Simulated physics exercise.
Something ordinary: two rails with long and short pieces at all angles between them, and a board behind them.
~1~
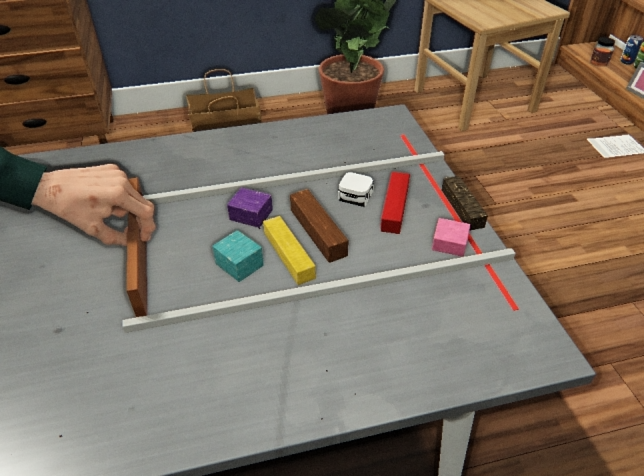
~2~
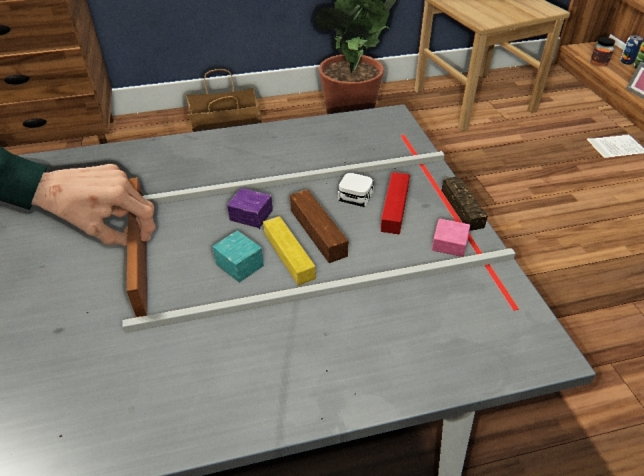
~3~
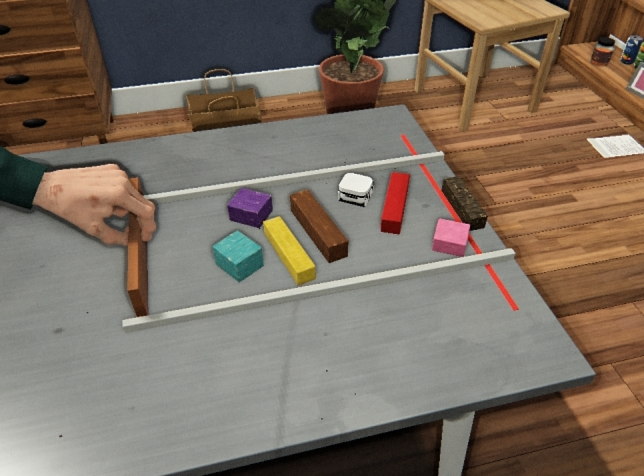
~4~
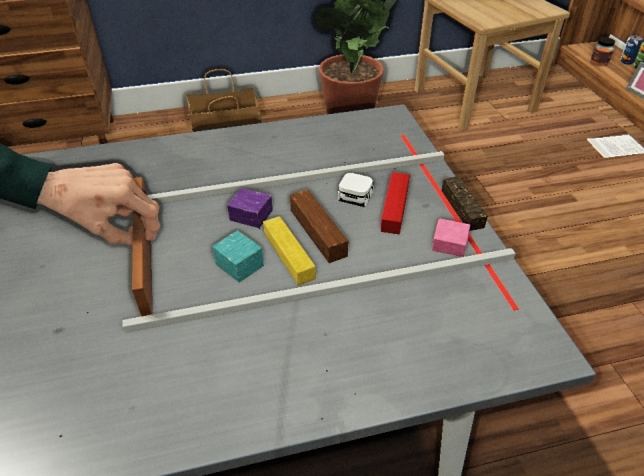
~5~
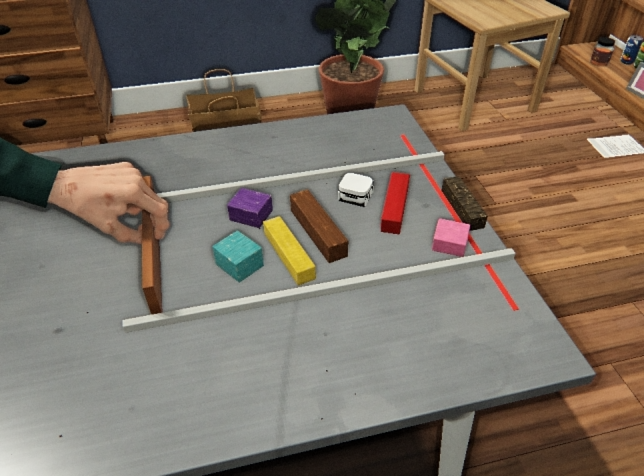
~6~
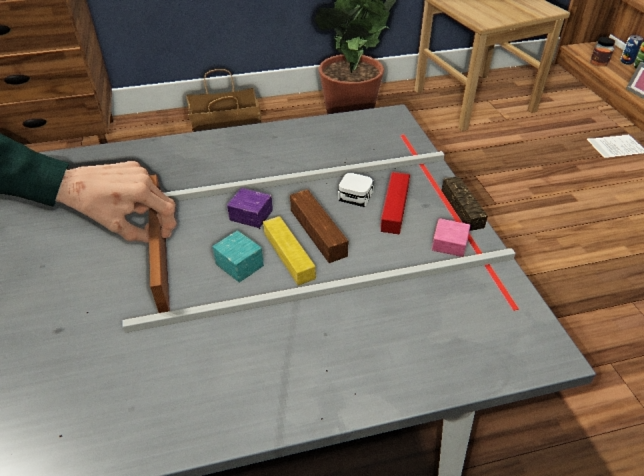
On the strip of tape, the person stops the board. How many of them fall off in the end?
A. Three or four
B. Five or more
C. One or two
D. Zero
B.
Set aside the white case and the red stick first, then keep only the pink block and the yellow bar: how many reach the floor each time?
Counts - first: 4, second: 4.
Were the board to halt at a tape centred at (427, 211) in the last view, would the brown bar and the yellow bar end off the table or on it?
Outcome: Brown bar goes missing, yellow bar is still present.
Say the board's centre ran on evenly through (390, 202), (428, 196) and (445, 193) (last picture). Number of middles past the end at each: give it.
1, 5 and 6.
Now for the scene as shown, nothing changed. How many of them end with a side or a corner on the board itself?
2 of them.
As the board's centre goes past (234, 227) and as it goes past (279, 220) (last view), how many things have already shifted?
Moved so far: 2, later 4.
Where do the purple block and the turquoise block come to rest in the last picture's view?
(447, 170) and (481, 221), roughly.
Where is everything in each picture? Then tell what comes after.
The first frame shows black bar (464, 202); pink block (451, 237); red stick (396, 202); board (137, 243); tape (449, 207).
The second frame shows pink block (451, 237); yellow bar (289, 249).
The third frame shows red stick (396, 202); board (138, 243).
The fourth frame shows black bar (464, 203); white case (356, 190).
The fifth frame shows pink block (451, 237); turquoise block (238, 256).
The sixth frame shows black bar (464, 203); pink block (451, 237); red stick (396, 202); board (158, 240); tape (449, 207).
Early on, none off yet; black bar at rest near (464, 203); pink block at rest near (451, 237); red stick at rest near (396, 202).
Finally, the number that fall off is five or more; lost, yellow bar, brown bar, white case, red stick, pink block and black bar.
